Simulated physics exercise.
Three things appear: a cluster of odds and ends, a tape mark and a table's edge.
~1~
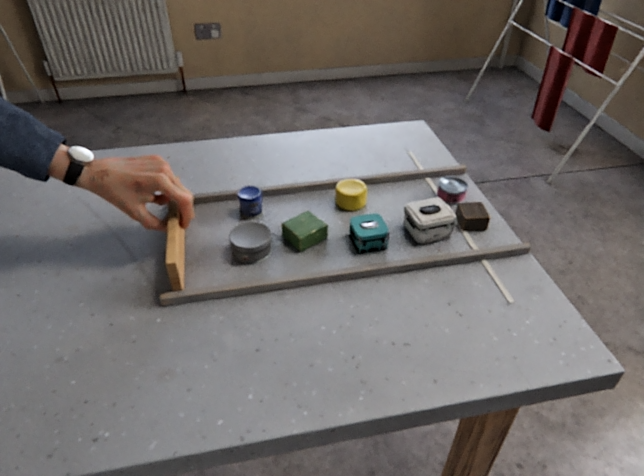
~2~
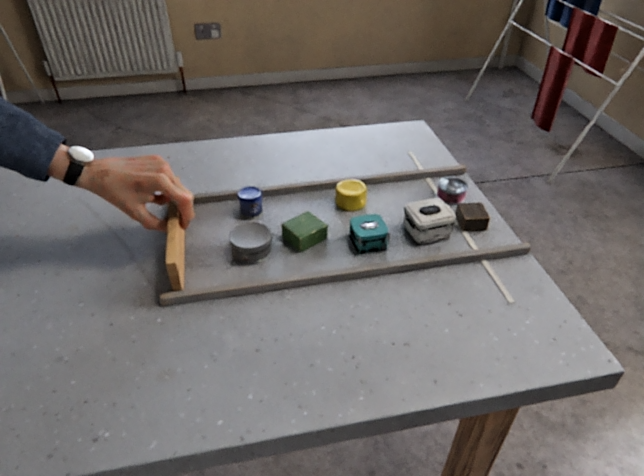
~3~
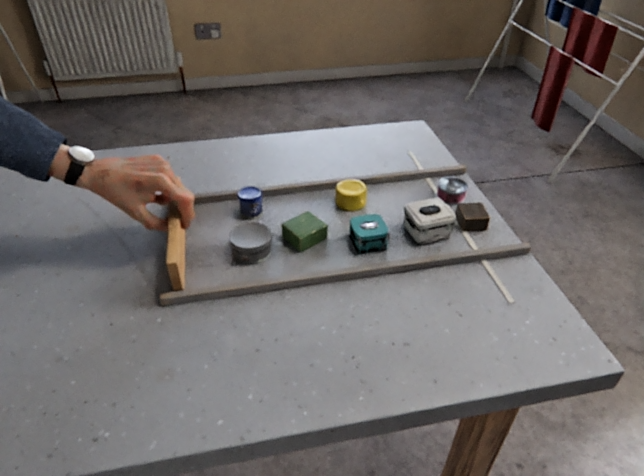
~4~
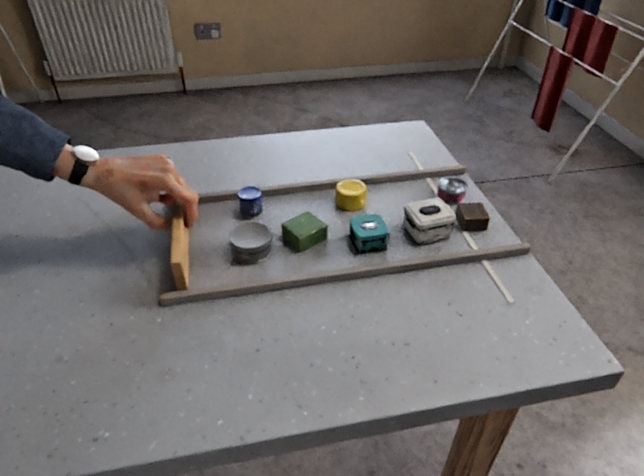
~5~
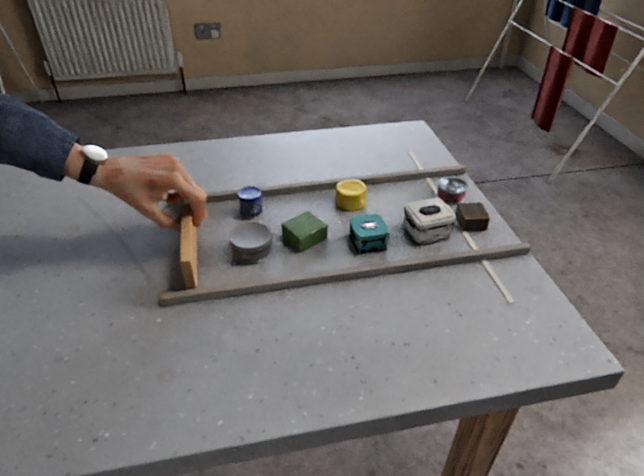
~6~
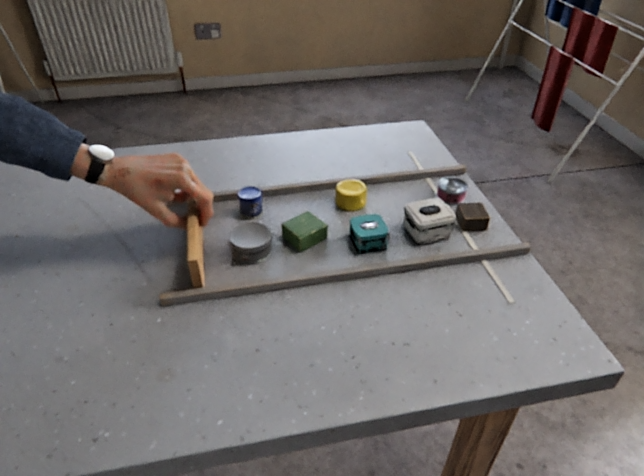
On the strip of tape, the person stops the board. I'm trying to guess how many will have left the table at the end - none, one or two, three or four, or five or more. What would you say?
I would say three or four.
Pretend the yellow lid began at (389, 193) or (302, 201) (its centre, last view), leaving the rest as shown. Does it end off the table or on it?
In turn it survives; stays on.
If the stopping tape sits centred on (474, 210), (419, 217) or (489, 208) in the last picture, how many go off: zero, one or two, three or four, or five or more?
Results per position - at least five / 1 or 2 / 5 or more.
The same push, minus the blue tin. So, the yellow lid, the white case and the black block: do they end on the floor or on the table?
Well, the yellow lid is still there, the white case winds up down, and the black block winds up down.
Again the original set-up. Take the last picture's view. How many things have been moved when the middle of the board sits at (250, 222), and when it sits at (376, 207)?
The count reaches 3 first and 7 second.
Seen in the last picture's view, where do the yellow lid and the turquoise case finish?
You'll see the yellow lid at (467, 175), with the turquoise case at (489, 235).
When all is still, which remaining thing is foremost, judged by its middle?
Result - the yellow lid.
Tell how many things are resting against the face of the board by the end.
3 in contact.
Soon after, none off yet; black block at rest near (472, 217); pink tin at rest near (452, 191); white case at rest near (428, 221).
By the end, the number that fall off is three or four; fallen, white case, pink tin and black block.
